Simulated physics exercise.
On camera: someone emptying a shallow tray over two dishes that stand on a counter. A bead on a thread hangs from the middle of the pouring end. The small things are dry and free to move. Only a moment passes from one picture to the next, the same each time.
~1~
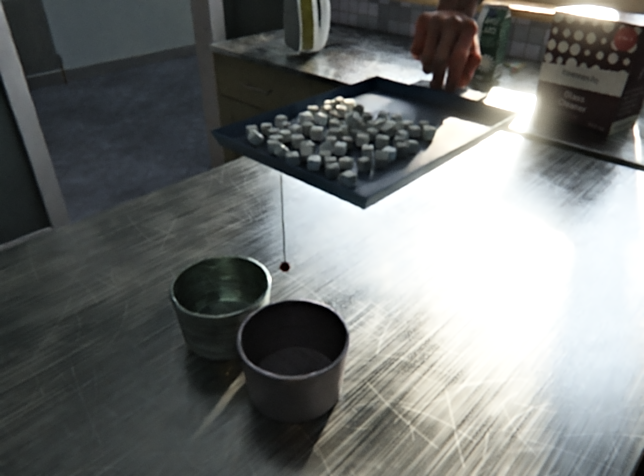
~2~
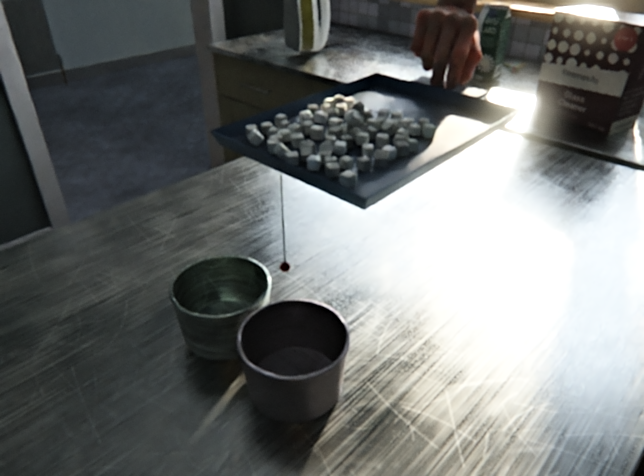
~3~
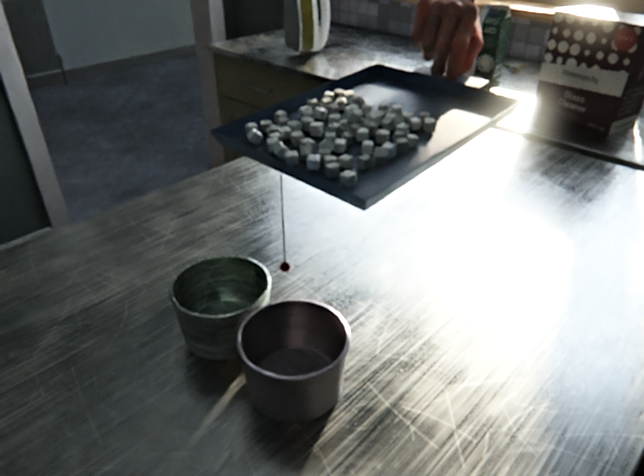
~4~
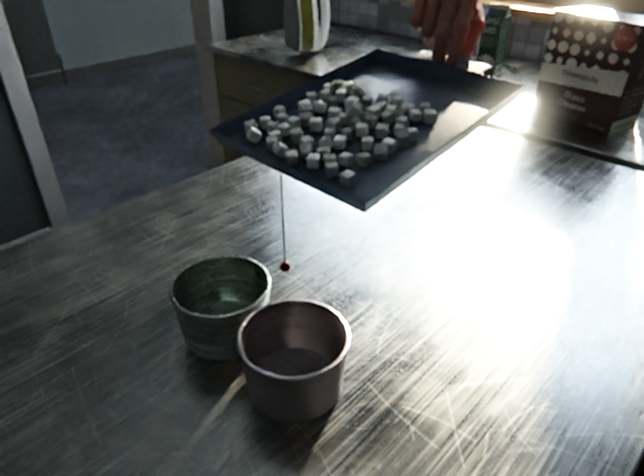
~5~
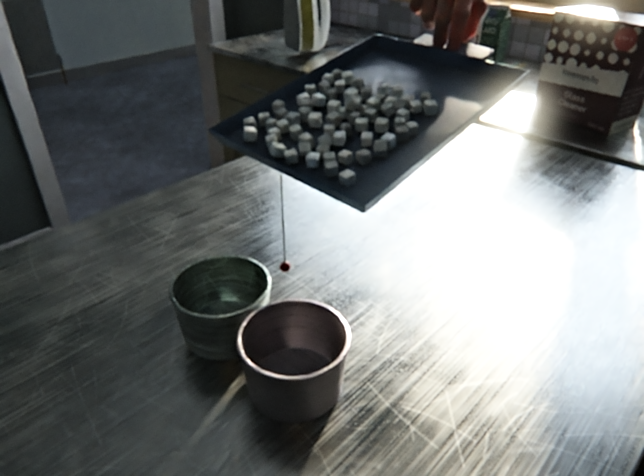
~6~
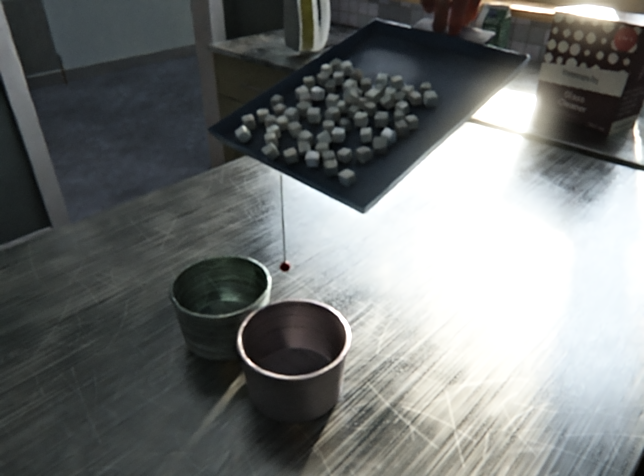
At first, a hand holds a dark, shallow tray of small pale cubes nearly level above two round dishes on a scratched counter. Then the hand raises the far end, and the tray tilts gradually toward the dishes, while the cubes stay bunched on it and the hanging bead barely moves.
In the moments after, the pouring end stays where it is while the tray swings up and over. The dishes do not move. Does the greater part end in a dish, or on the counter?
Together they catch more than half.
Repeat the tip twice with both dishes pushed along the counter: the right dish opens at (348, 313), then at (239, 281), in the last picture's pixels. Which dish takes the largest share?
One: The right one. Two: The right one.
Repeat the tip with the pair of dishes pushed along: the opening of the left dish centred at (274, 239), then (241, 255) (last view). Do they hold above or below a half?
First under half, then not half.
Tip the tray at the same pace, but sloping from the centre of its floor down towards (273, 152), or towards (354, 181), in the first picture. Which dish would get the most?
One: The dish on the left. Two: The right-hand dish.
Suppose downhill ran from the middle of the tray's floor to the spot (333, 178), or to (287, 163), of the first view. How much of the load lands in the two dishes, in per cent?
In turn 60 and 70 in a hundred.
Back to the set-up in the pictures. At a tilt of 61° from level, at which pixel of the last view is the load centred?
Around (299, 138).
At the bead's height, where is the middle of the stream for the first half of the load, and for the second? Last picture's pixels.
Early half (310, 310), late half (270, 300).
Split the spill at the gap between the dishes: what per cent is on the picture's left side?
Roughly 10 in a hundred.
Soon after the last picture, tray tipped steeply; all on the tray.
A little later, tray tipped past a quarter turn; about a third on the tray; a small part in the right dish; a small part outside both; about half in the air.
Later still, tray tipped past a quarter turn; about half in the right dish; about a third in the left dish; about a quarter outside both; a stray few in the air.
At rest, tray tipped past a quarter turn; about half in the right dish; about a third in the left dish; about a quarter outside both; a stray few in the air.
